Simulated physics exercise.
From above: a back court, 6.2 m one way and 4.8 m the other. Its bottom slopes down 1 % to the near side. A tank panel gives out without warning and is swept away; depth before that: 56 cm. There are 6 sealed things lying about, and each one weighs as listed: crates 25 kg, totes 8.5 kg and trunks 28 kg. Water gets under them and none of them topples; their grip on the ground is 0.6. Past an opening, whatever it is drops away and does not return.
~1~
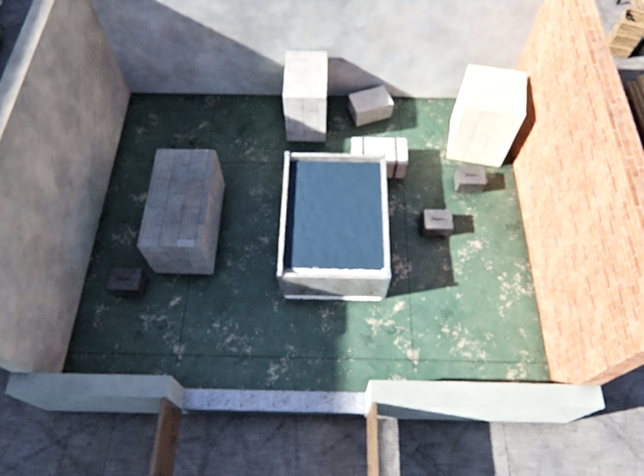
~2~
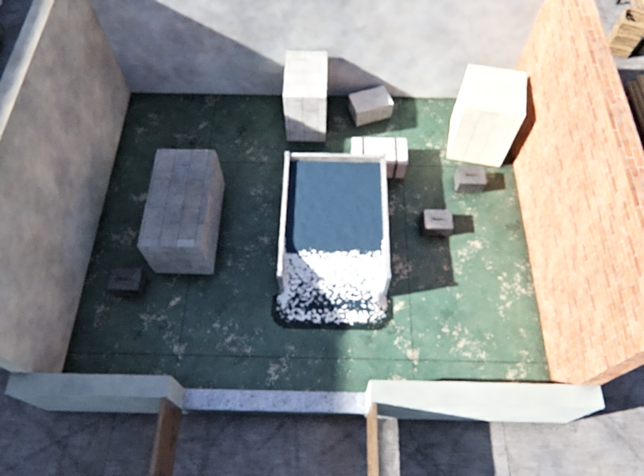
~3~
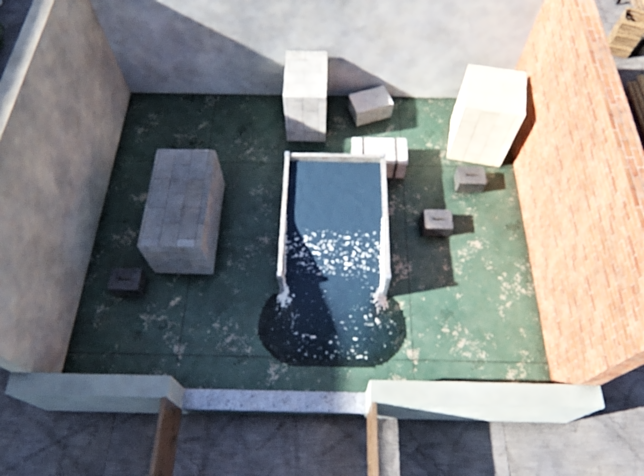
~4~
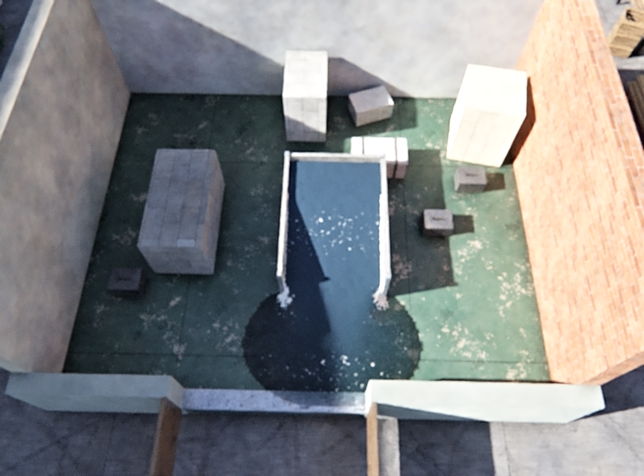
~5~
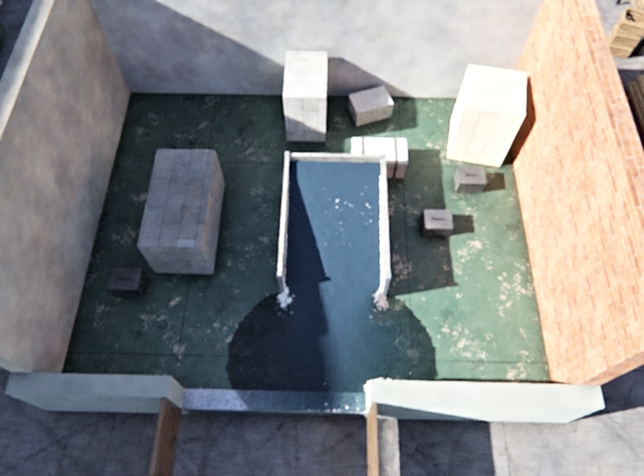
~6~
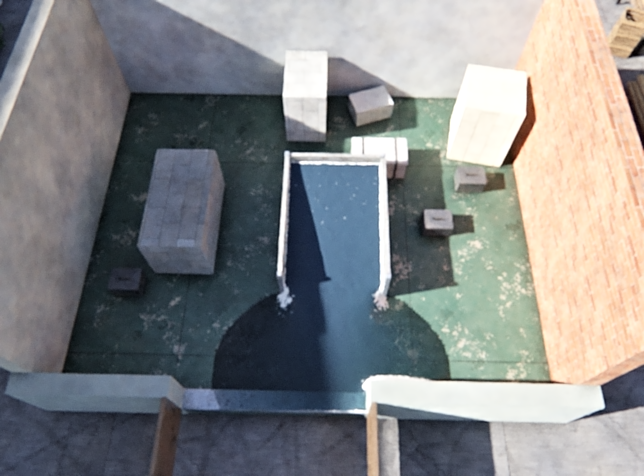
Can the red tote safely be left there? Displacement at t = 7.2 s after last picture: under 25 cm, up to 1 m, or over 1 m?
I'm guessing it fails to move much.
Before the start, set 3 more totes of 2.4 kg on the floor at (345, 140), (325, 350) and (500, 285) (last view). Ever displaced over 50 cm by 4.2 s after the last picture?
In sequence: Stays within; goes beyond; goes beyond.
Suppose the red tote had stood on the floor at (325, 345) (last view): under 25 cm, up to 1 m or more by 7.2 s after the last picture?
Observed: Object goes well off.
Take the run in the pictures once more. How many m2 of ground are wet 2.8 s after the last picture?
Near 11.5 m2 in all.
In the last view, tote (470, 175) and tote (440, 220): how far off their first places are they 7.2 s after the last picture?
Taking them in turn, the shifts are 0 cm and 0 cm.
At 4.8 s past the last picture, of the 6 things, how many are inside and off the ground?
It comes to 0 of them.
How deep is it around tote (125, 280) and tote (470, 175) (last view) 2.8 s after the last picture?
Depths: Near 0 cm, then near 3 cm.
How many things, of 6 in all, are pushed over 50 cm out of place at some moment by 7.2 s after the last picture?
The count comes to 0.
Then, 0.9 s after the last picture the red tote is near (180, 161), 0.0 m from its start, aground; 0 of 6 are out; 0 afloat.
Then, 2.8 s after the last picture the red tote is near (180, 161), 0.0 m from its start, aground; 0 of 6 are out; 0 afloat.
Then, 4.8 s after the last picture the red tote is near (180, 161), 0.0 m from its start, aground; 0 of 6 are out; 0 afloat.
Then, 7.2 s after the last picture the red tote is near (180, 161), 0.0 m from its start, aground; 0 of 6 are out; 0 afloat.
